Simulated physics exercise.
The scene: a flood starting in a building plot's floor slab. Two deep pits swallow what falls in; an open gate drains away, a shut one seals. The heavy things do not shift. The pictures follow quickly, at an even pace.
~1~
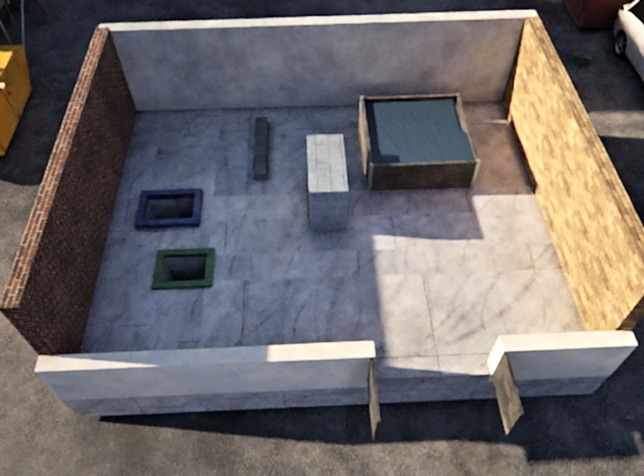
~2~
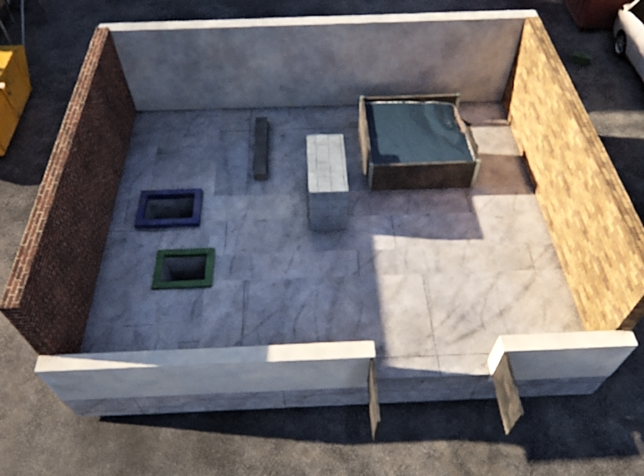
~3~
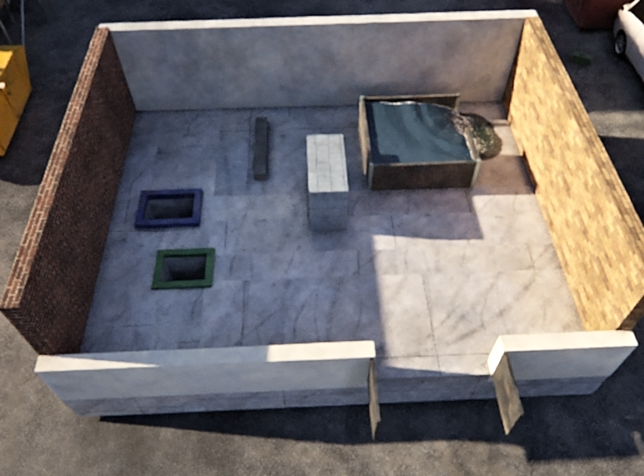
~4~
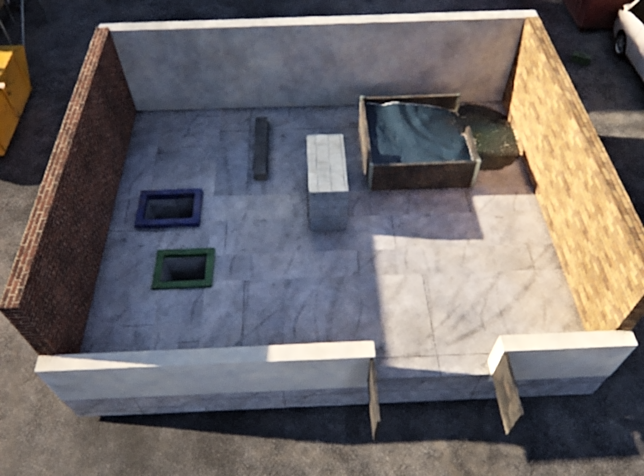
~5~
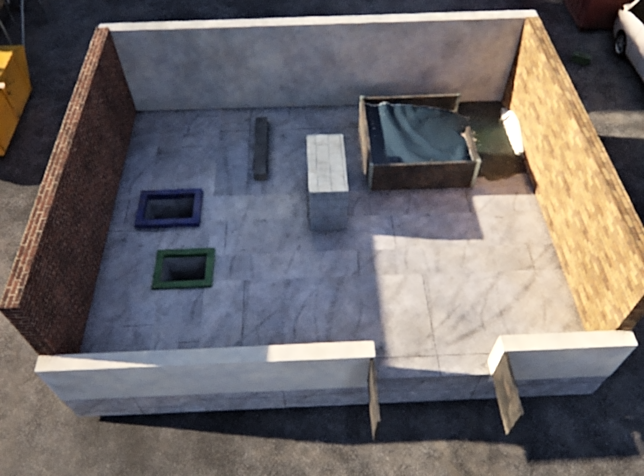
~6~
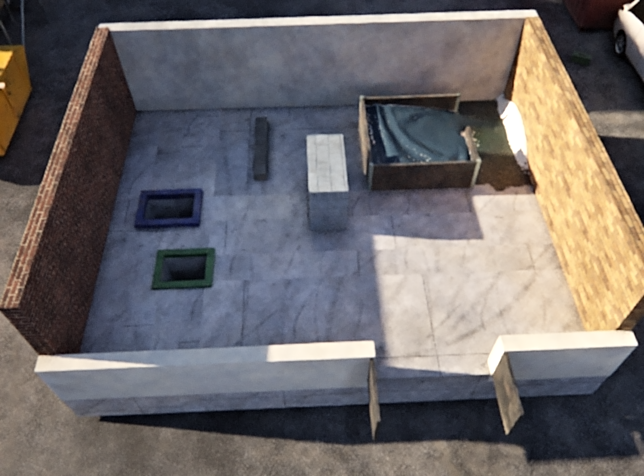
We see a walled plot with two framed pits in its floor and a full water tank near the back; water pours from the tank's right side, spreads across the floor to the right-hand wall, and splashes up there.
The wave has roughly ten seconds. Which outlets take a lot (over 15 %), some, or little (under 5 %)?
The gate takes between 5 and 15 %; the blue pit takes less than 5 %; the green pit takes less than 5 %.
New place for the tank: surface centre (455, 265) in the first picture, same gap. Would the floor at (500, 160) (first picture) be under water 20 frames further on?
Verdict: Covered.
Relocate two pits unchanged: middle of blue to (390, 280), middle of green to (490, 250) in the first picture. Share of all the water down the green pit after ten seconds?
Roughly, in per cent: Green 10.
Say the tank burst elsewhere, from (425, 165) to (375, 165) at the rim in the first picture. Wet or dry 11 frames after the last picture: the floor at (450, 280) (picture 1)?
Verdict: Flooded.
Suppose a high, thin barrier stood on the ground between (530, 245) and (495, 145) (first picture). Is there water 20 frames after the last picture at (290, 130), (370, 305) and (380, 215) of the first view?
In that order: Covered, no water, not flooded.
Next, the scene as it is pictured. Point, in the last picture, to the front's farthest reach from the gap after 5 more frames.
Near (543, 236).
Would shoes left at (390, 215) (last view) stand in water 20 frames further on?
Answer: No water.
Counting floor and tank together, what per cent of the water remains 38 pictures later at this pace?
I make it 94 per cent.
A moment on, water covers 5 % of the floor; the gate 0 %, the blue pit 0 %, the green pit 0 %.
Next, water covers 15 % of the floor; the gate 0 %, the blue pit 0 %, the green pit 0 %.
Then, water covers 35 % of the floor; the gate 0 %, the blue pit 0 %, the green pit 0 %.
Later, water covers 55 % of the floor; the gate 5 %, the blue pit 0 %, the green pit 0 %.
In the end, water covers 85 % of the floor; the gate 11 %, the blue pit 0 %, the green pit 0 %.
